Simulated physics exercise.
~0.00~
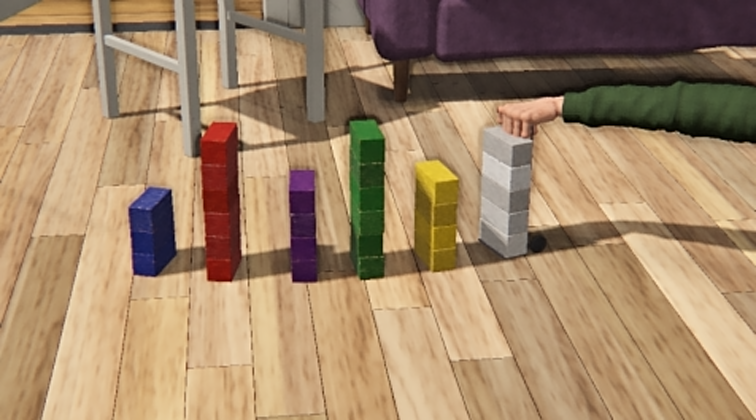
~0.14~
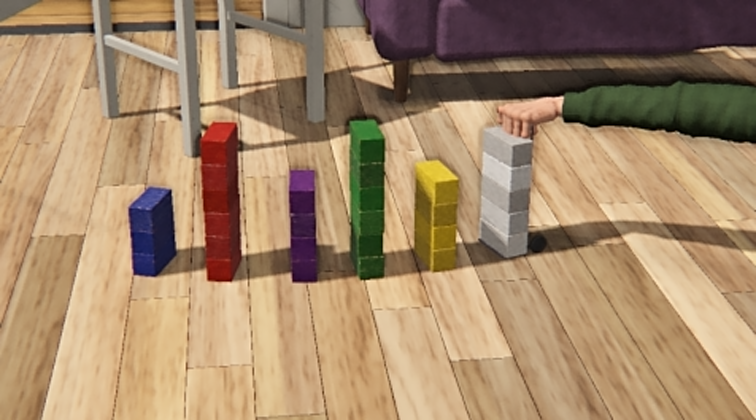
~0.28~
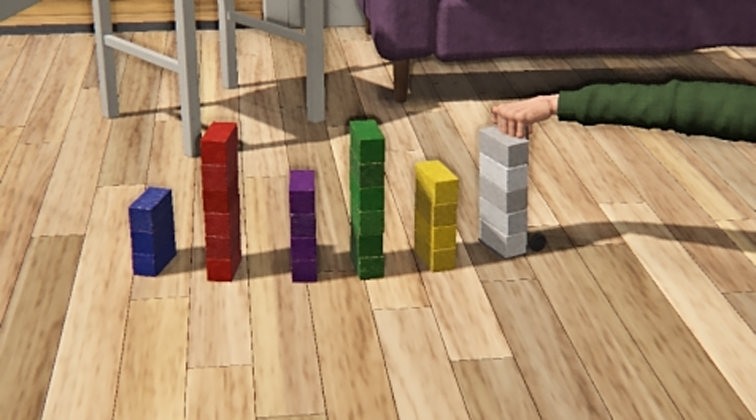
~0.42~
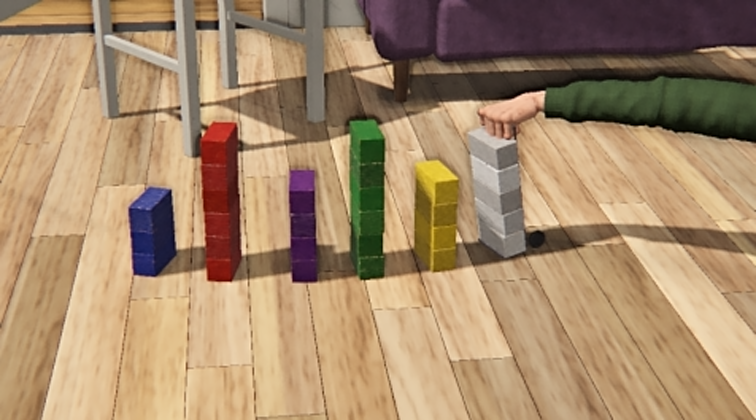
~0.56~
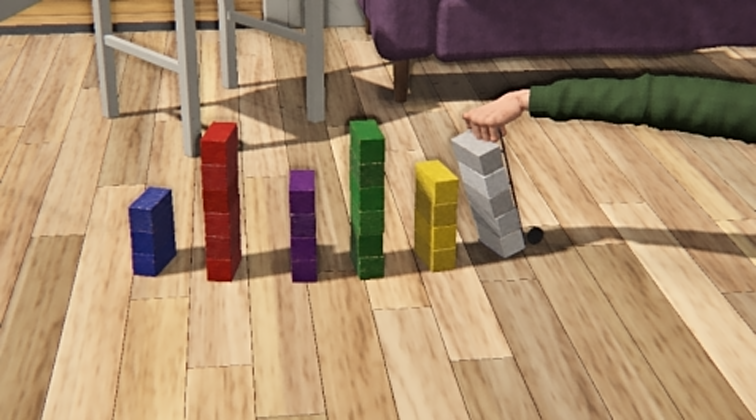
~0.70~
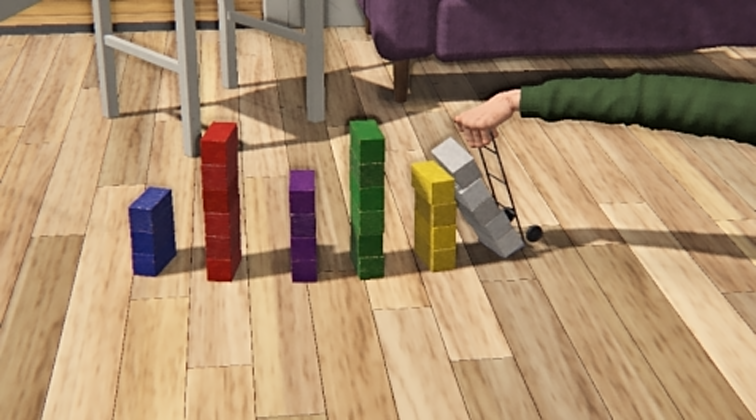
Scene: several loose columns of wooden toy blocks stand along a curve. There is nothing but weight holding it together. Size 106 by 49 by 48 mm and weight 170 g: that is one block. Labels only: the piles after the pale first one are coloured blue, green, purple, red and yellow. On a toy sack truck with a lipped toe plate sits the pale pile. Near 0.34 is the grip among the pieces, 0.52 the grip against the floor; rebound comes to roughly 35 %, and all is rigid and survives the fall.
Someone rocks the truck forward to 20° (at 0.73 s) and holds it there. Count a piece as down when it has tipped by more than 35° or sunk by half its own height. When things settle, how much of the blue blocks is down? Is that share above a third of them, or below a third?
The share is above a third.
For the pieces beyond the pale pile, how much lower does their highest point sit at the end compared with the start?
12 cm.
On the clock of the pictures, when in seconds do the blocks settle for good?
Somewhere close to 3.0 s.
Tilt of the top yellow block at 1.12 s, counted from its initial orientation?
Something like 15°, give or take.
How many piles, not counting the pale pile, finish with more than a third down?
Summing them, I get 5 in all.
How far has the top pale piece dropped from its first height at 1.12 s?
Roughly 10 cm.
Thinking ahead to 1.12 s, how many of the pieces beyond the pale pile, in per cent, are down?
15 per cent.
After 1.12 s, 5 of the pale pile down; none of the 3 blue blocks down (4 of 23 in all colours); top blue block unmoved; top yellow block 15° from how it stood, 36 mm lower.
After 1.66 s, 5 of the pale pile down; none of the 3 blue blocks down (18 of 23 in all colours); top blue block 31 mm from its place; top green block 48° from how it stood, 13 cm lower.
In the end (3.4 s), 5 of the pale pile down; 2 of the 3 blue blocks down (21 of 23 in all colours); top blue block on its side; top red block on its side. That is 67 per cent. From the last view, middles, top blue block near (87, 243), top red block near (207, 232).
